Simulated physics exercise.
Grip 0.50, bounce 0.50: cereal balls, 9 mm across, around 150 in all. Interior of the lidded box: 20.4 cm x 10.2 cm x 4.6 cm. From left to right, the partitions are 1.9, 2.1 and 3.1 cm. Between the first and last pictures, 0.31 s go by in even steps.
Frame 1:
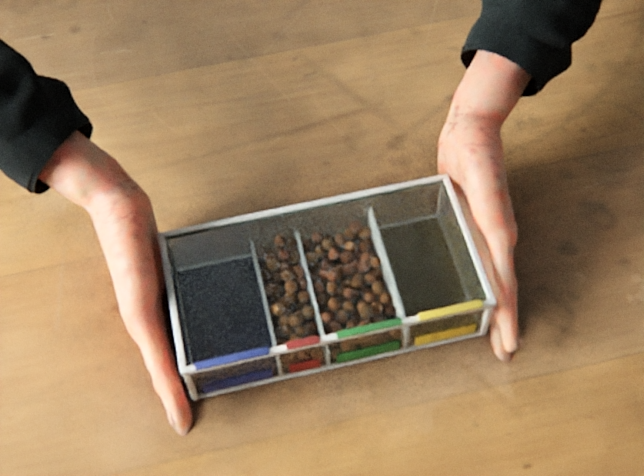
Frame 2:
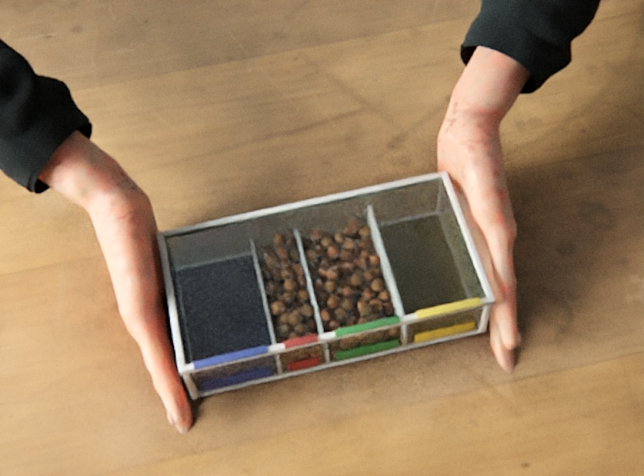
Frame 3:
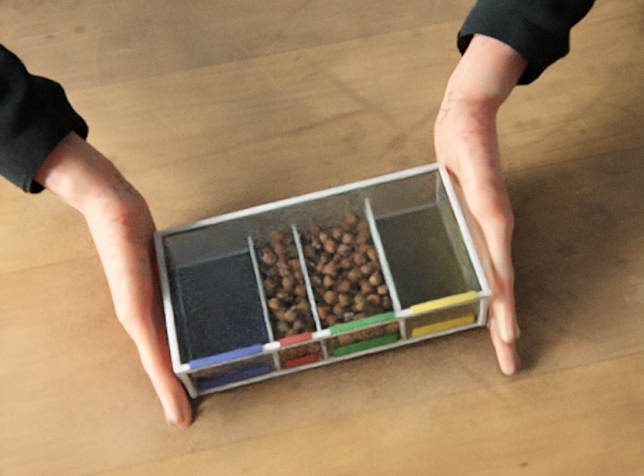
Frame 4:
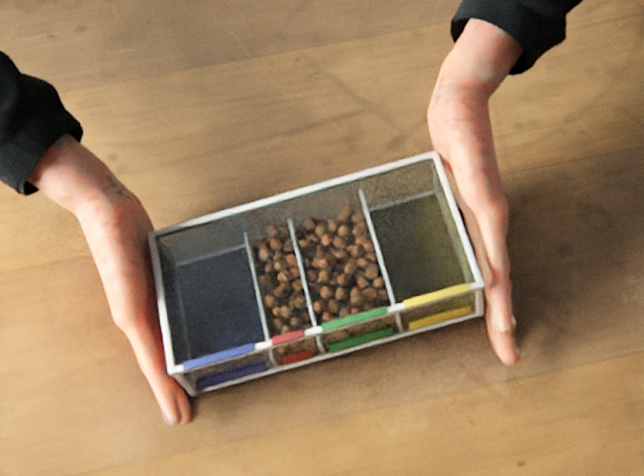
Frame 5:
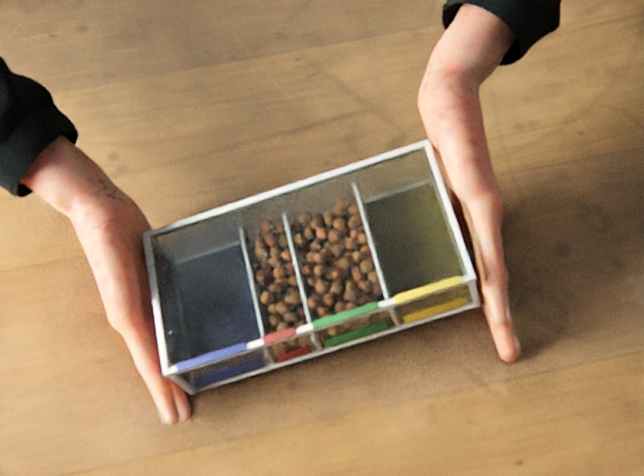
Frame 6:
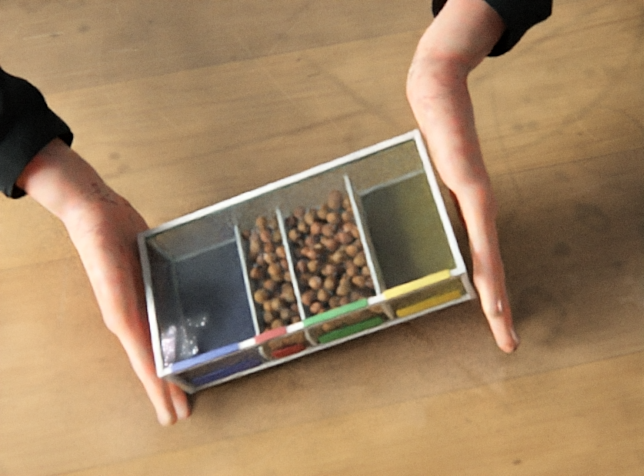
Two hands tilting a clear divided box of small brown balls, its right end rising while the balls stay in the middle compartments.
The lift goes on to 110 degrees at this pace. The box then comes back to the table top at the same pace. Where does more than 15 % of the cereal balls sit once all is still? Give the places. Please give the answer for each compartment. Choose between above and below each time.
Red compartment: Below, blue compartment: Above, green compartment: Below, yellow compartment: Below.
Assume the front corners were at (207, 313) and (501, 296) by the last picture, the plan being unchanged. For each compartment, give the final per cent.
Per cent at the end: Red 0; blue 0; green 45; yellow 55.
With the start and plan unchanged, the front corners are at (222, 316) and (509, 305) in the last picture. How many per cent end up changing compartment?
In that case close to 55 per cent.
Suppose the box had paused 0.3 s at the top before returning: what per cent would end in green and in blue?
Final amounts would be green 0% and blue 90%.
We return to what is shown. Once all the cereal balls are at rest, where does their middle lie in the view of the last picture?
(217, 334) or so.
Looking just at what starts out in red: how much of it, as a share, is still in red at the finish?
My estimate is roughly 10 percent.
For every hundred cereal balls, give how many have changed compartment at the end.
I'd say close to 95 percent.
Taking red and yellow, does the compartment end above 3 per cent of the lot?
Red: True; yellow: False.
Then, 1.35 s after the last picture, tilt 110 degrees; red 25 %, blue 60 %, green 15 %.
Then, 2.25 s after the last picture, tilt 49 degrees; red 10 %, blue 90 %.
Then, 3.15 s after the last picture, tilt 0 degrees; red 5 %, blue 90 %.
In the end, red 5 %, blue 90 %, green 0 %, yellow 0 %.
